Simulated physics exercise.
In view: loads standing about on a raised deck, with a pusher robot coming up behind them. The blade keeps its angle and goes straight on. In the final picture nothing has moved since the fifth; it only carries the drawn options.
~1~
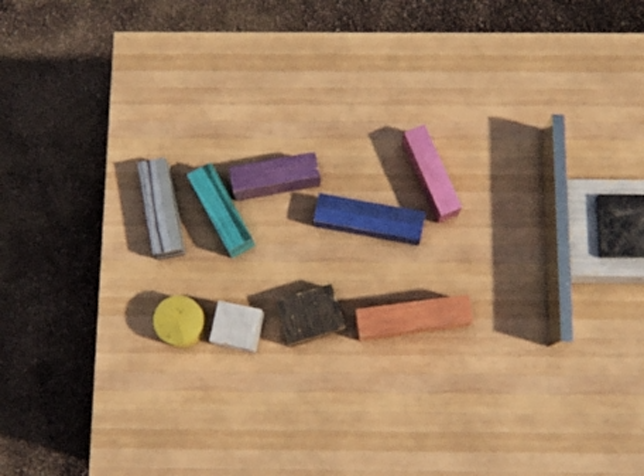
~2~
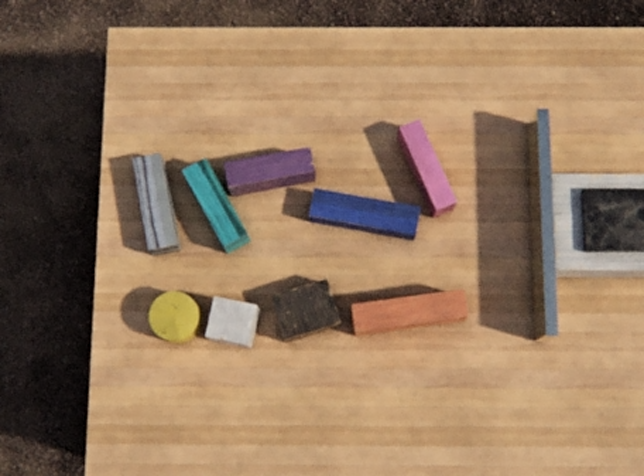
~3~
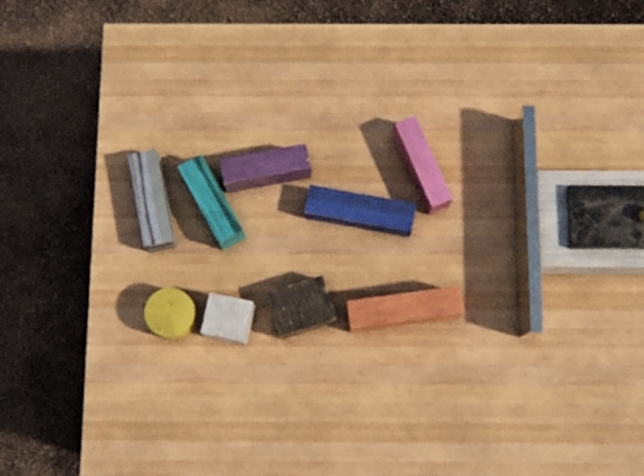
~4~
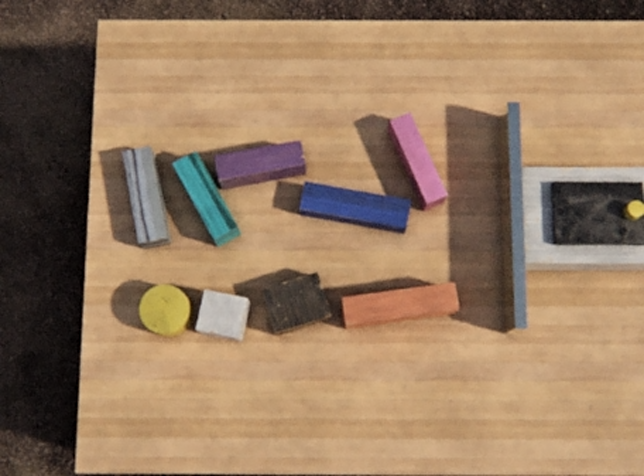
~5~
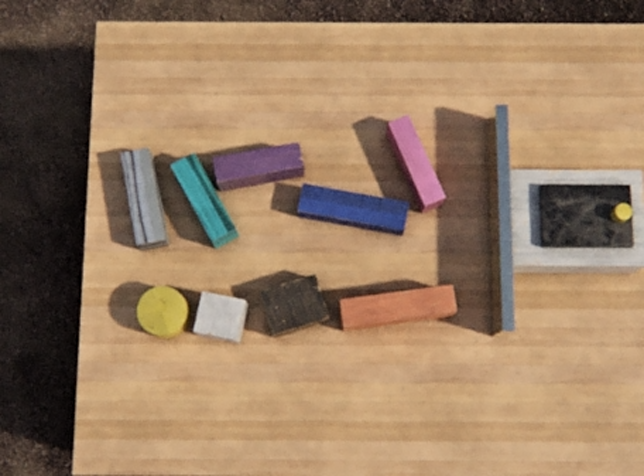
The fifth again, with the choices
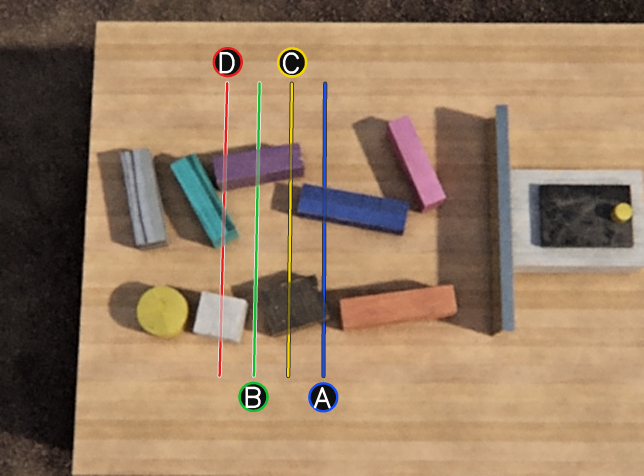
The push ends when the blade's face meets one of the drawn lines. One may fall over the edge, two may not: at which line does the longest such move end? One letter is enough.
As far as mark C.
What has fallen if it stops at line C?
It is the yellow canister.
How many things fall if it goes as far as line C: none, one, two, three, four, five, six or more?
One.
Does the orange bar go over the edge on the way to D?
No.
On the marked copy, A at (324, 226); B at (257, 225); C at (290, 225); D at (224, 225).
With C. Early on, robot (503, 215); pink stick (404, 161); orange bar (363, 308).
Further on, robot (426, 215); yellow canister (106, 314); white crate (152, 311).
At the end, robot (368, 215); yellow canister over the edge; white crate (96, 300); one fallen.
As for the rest, A is within the limit but short; B drops two; D drops four.
